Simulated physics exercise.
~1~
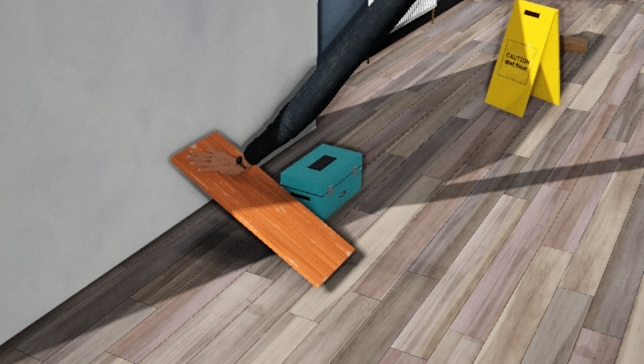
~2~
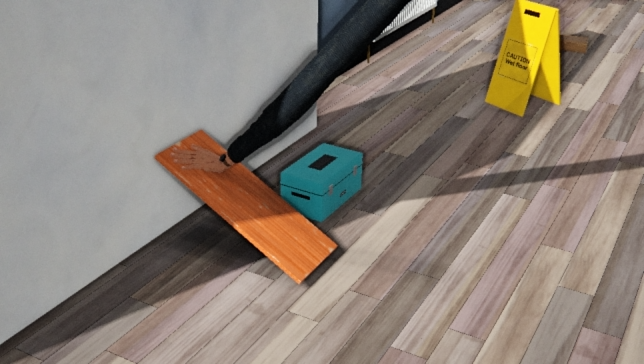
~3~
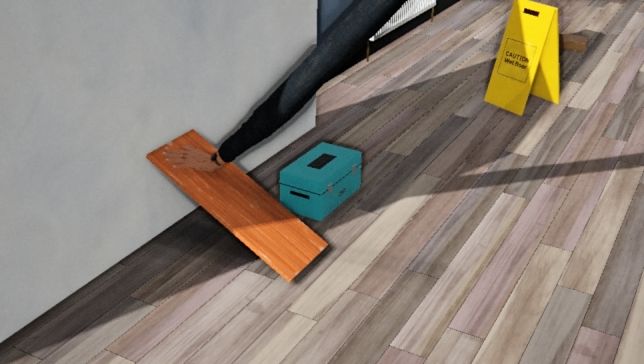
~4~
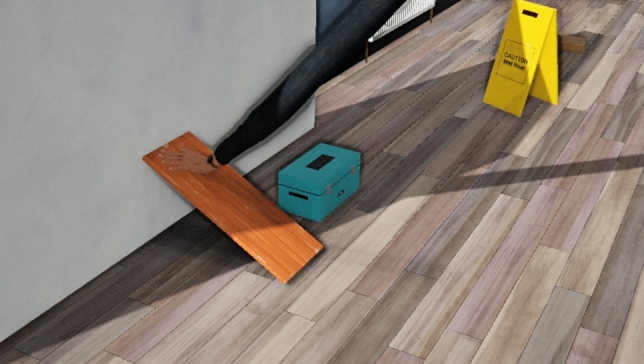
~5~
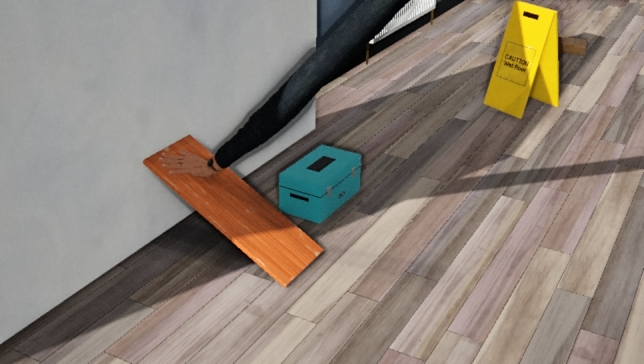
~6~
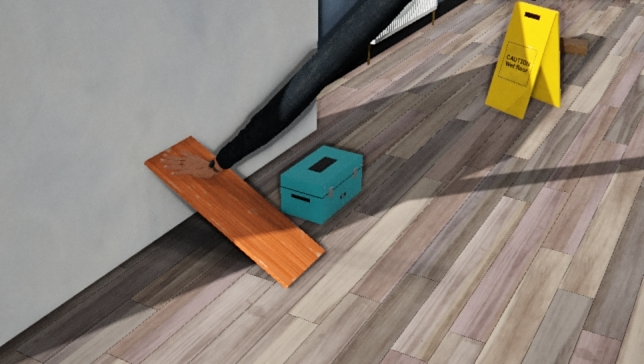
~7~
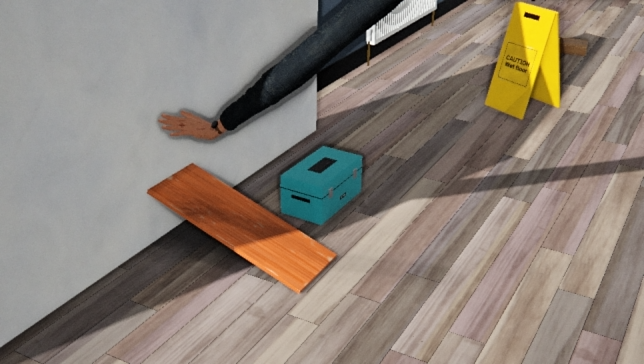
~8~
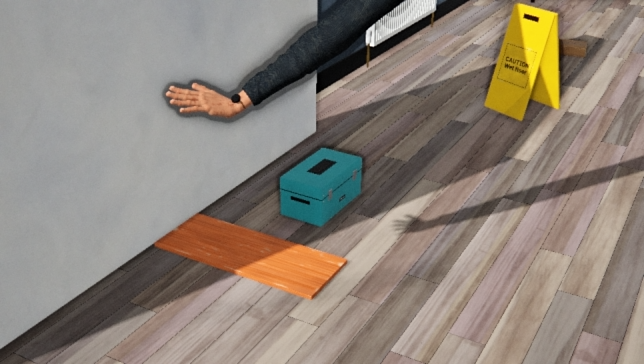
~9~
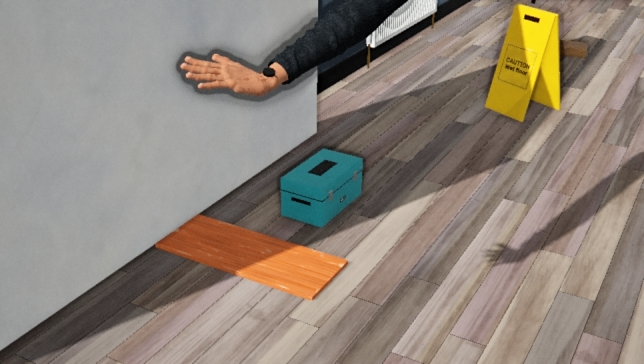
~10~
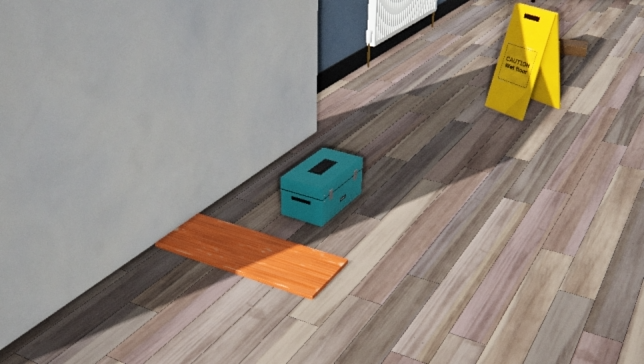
A dark-sleeved arm reaches in from the top, its hand pressing an orange wooden board near a bare grey wall, seen from above by a slightly swaying camera. A turquoise toolbox sits beside the board on the wood-plank floor, and a yellow caution sign stands at the upper right. The hand moves the board left until it leans against the wall, then holds it there. The hand lets go and draws back, and the board slides down. The arm withdraws out of view, leaving the board lying flat by the wall, with the toolbox still in place.
